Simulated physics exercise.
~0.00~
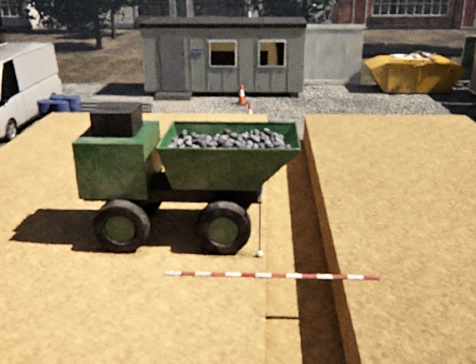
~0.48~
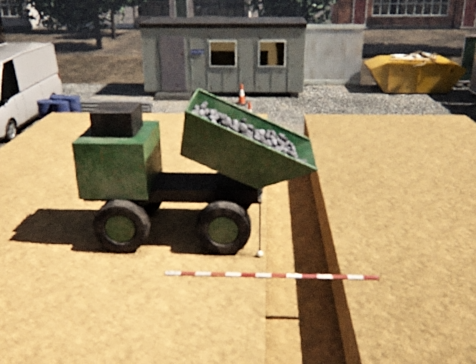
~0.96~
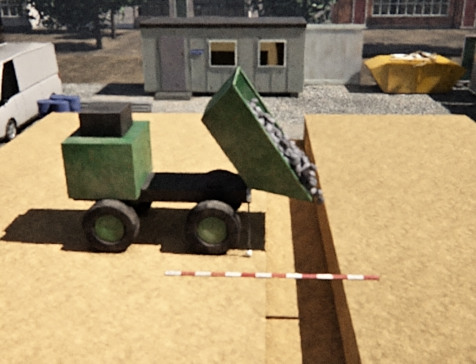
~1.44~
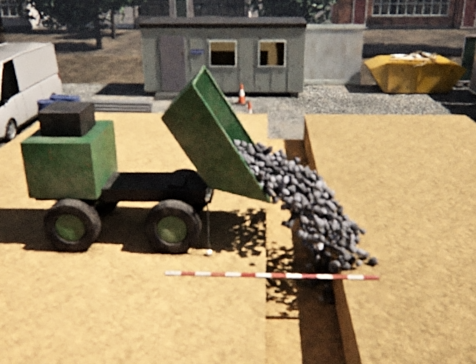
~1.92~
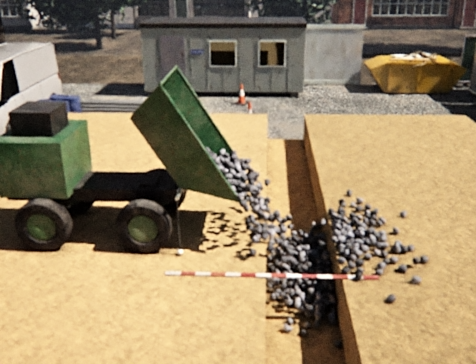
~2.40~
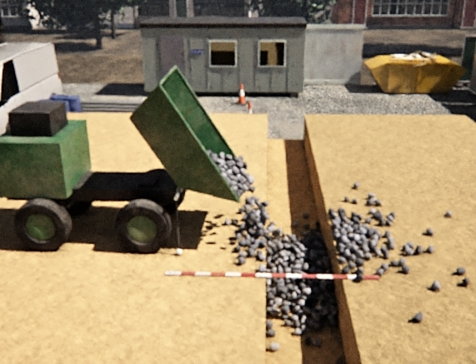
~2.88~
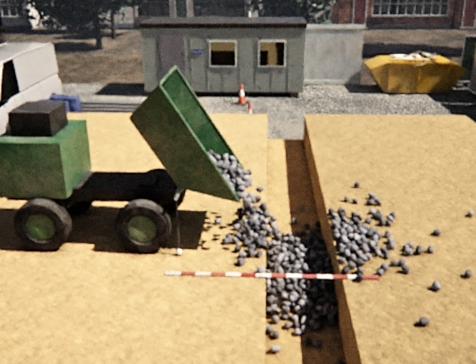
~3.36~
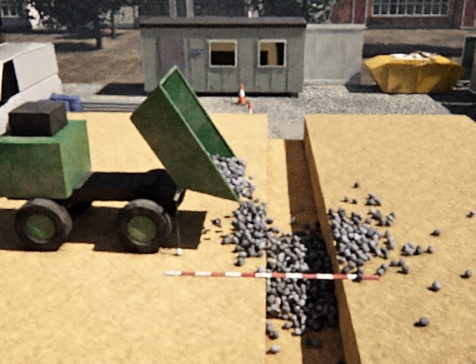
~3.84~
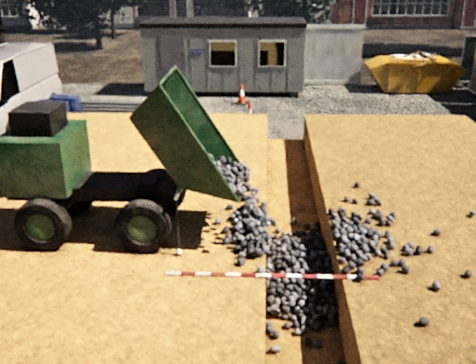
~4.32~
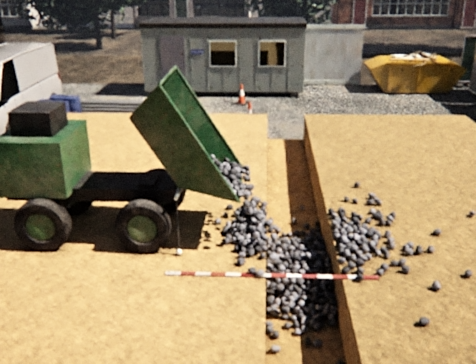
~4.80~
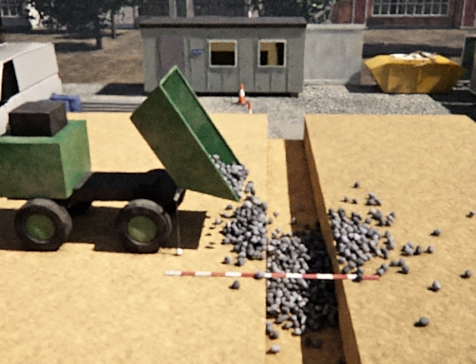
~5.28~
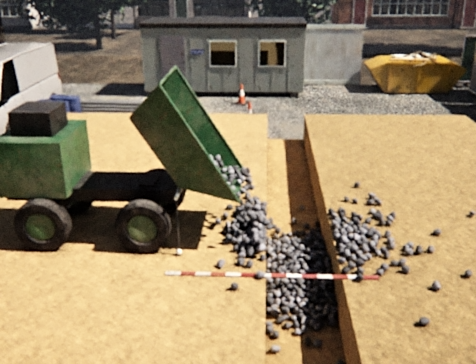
A green dumper tips grey stones into a trench while rolling left, scattering some beyond it.
